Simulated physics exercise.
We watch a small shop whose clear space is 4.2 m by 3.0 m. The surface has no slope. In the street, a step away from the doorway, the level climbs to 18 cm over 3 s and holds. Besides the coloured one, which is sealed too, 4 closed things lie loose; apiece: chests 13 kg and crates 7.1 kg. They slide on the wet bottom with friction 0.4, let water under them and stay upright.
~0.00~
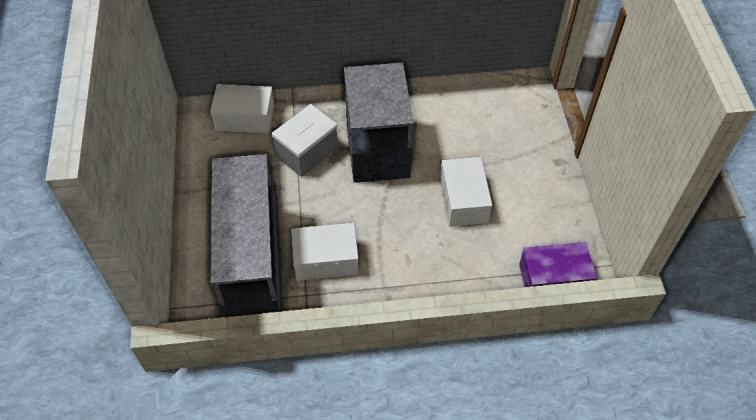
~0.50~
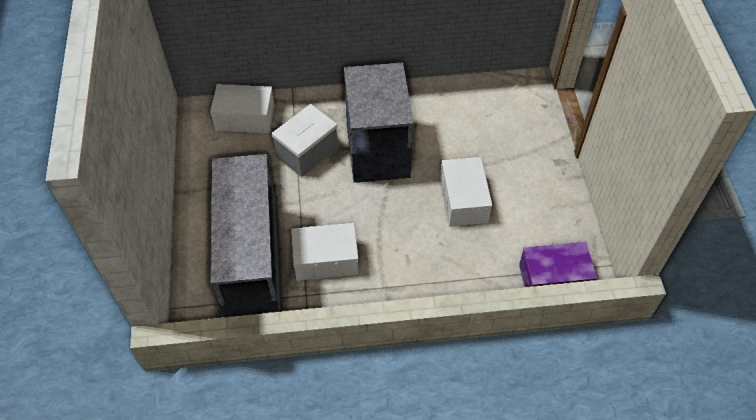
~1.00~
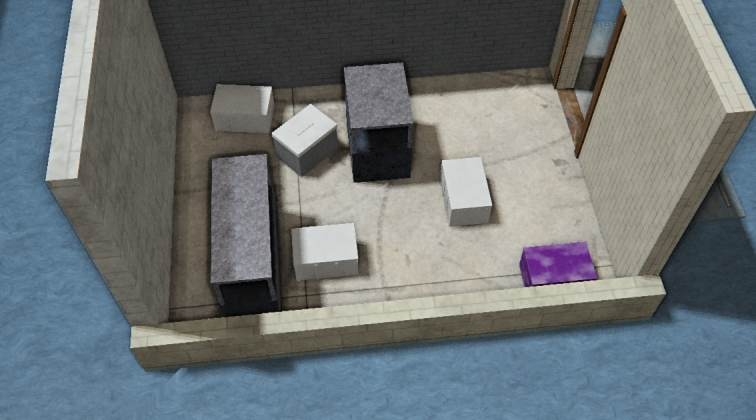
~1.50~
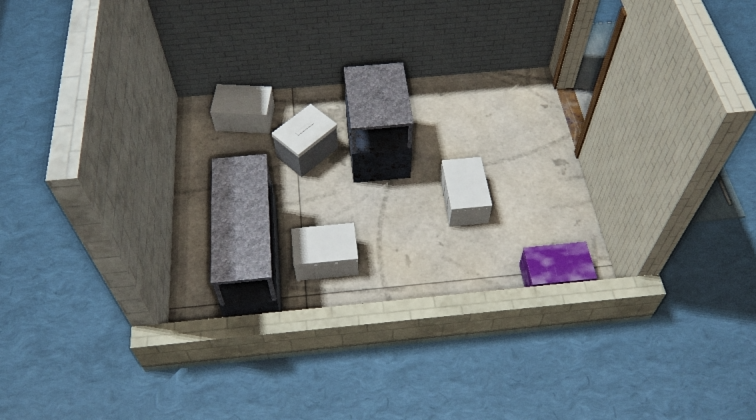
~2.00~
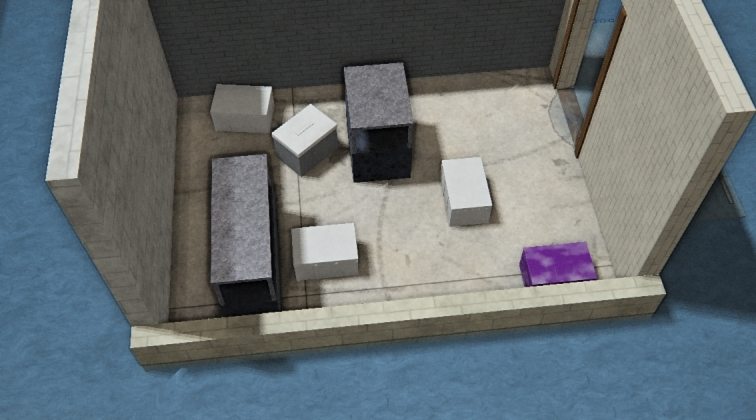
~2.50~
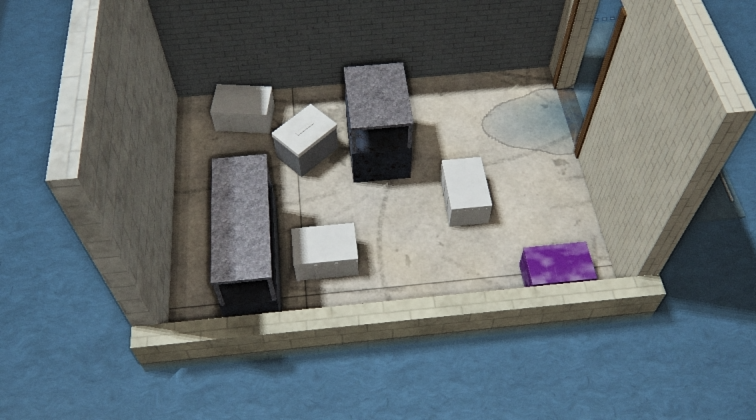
Water creeps through the doorway onto the shop floor while the purple crate stays still.
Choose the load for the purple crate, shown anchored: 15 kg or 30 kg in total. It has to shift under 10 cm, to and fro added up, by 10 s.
Verdict: The smaller load will do.
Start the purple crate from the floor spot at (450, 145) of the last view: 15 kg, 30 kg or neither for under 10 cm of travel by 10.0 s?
Only the larger holds.
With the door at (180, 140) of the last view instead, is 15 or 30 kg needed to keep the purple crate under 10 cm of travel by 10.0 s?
In that case only the higher weight holds it.
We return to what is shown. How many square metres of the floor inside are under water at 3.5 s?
Roughly 3.0 m2.
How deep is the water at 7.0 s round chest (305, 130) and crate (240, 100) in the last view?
Roughly 3 and 5 cm.
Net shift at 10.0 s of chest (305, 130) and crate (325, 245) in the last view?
In that order: 10 cm, 80 cm.
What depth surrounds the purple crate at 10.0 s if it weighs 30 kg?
About 4 cm.
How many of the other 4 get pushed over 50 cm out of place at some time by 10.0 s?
3 of them.
After 3.5 s the purple crate would be 0 cm from its start with 15 kg and 0 cm from its start with 30 kg; 0 cm of water round it then.
After 4.5 s the purple crate would be 0 cm from its start with 15 kg and 0 cm from its start with 30 kg; 0 cm of water round it then.
After 7.0 s the purple crate would be 0 cm from its start with 15 kg and 0 cm from its start with 30 kg; 2 cm of water round it then.
After 10.0 s the purple crate would be 0 cm from its start with 15 kg and 0 cm from its start with 30 kg; 4 cm of water round it then.
